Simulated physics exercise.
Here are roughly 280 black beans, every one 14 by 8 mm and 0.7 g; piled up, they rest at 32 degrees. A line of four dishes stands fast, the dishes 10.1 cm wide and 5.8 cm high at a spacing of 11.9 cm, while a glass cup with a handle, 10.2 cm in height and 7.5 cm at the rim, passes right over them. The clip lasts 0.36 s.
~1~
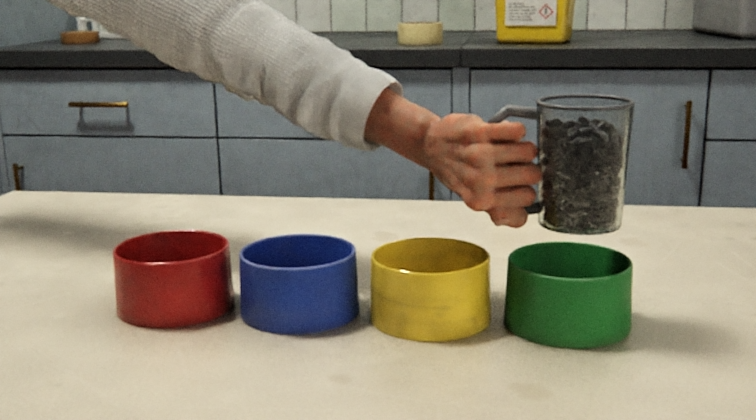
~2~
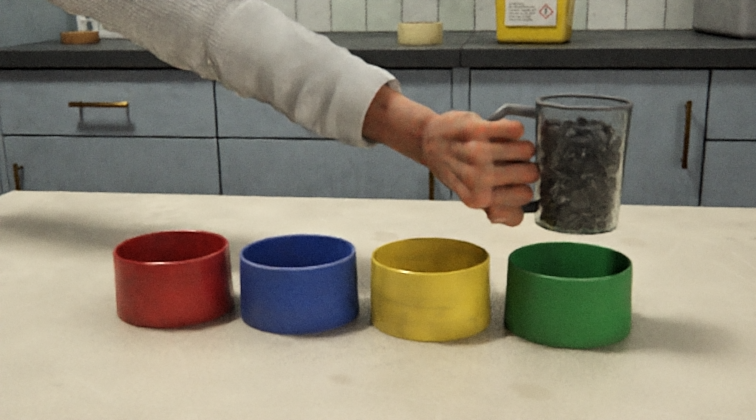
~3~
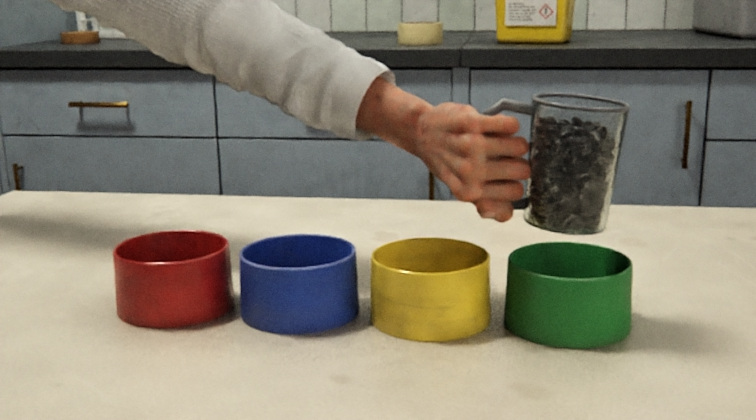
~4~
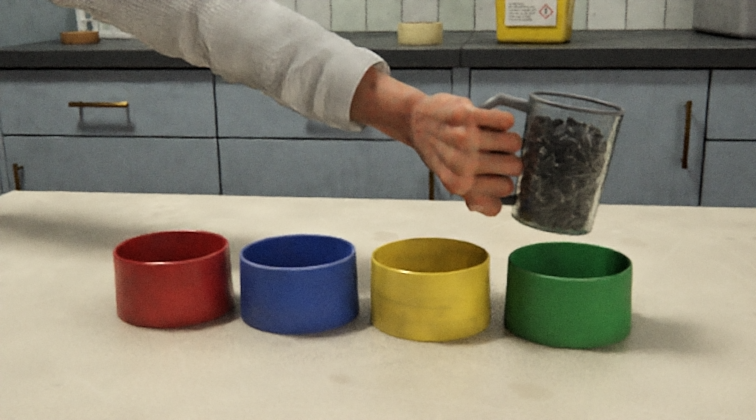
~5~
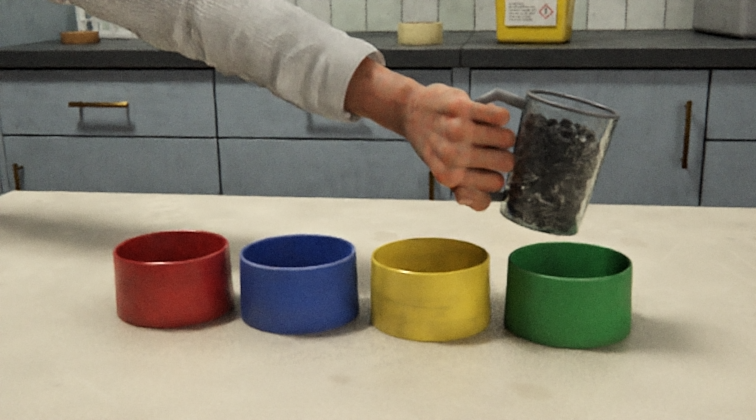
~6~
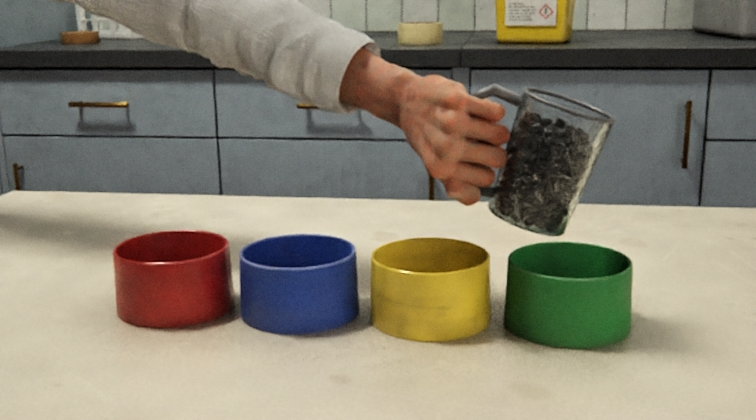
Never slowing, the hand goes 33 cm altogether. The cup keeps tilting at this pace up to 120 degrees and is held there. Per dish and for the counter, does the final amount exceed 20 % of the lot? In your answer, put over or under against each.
Red - under; blue - under; green - under; yellow - over; counter - under.
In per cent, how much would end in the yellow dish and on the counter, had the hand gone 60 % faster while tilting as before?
Shares: Yellow 0, counter 10.
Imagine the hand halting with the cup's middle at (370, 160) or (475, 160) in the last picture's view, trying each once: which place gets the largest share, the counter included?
I'd bet on yellow for the first try and green for the second.
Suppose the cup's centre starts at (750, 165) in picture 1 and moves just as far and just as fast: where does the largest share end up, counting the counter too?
Largest amount ends at green.
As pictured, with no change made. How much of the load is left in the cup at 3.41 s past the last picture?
Approx. 0 % - an estimate.
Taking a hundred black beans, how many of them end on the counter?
Some 5 per cent.
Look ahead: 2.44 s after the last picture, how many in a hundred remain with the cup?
Around 0 per cent of the load.
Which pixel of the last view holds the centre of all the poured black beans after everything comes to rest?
Est. centre at rest: (428, 289) px.
Then, 1.47 s after the last picture, tilt 106 degrees; cup holds 85 %, yellow 15 %.
Then, 2.44 s after the last picture, tilt 120 degrees; cup holds 0 %, yellow 100 %.
Then, 3.41 s after the last picture, tilt 120 degrees; cup holds 0 %, yellow 100 %.
In the end, red 0 %, blue 0 %, green 0 %, yellow 100 %, counter 5 %.
